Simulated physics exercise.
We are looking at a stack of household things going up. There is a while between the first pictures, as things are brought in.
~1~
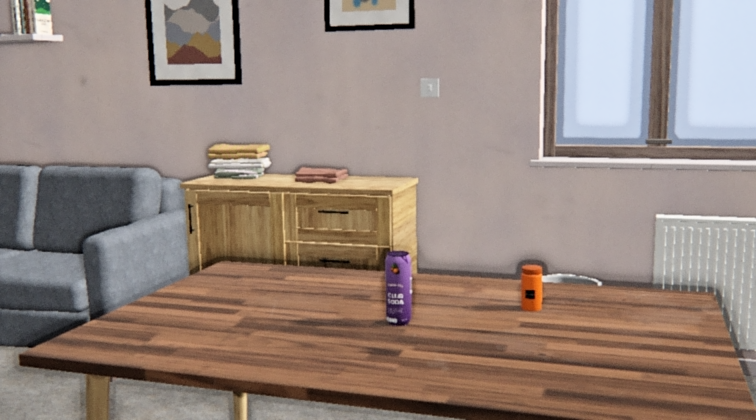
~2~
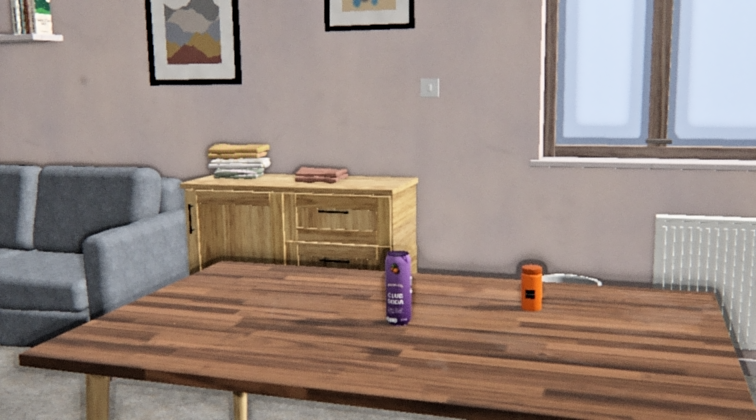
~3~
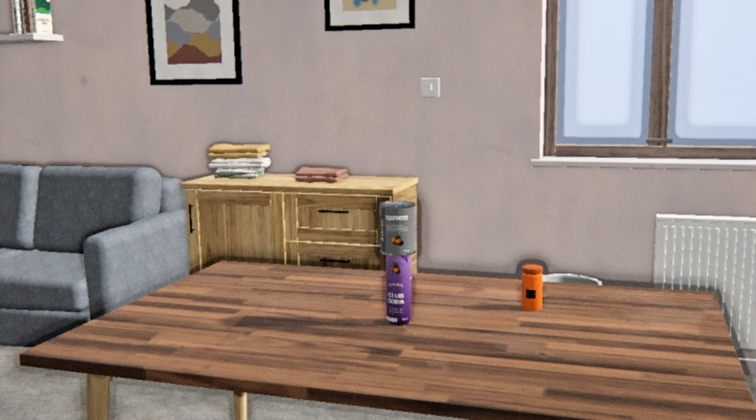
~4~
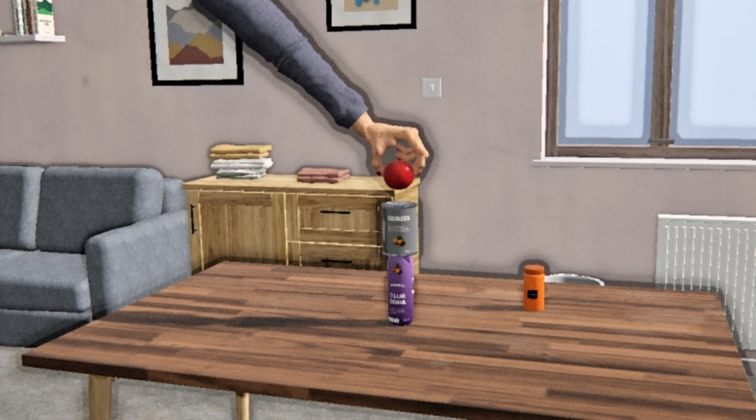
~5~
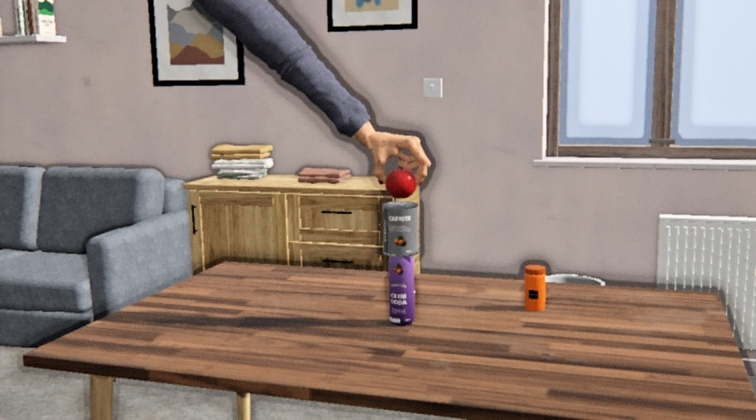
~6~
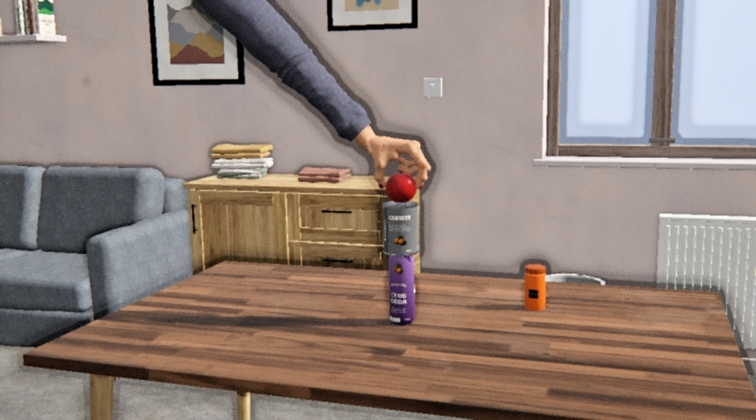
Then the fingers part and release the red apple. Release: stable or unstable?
My guess is the pile will stay put.
Then, 0.20 s on from there, no change.
Then, 0.50 s on from there, red apple resting near (401, 188).
In the end, all 4 unmoved. At the end, from the last picture's camera, red apple near (401, 188). The pile stays up.
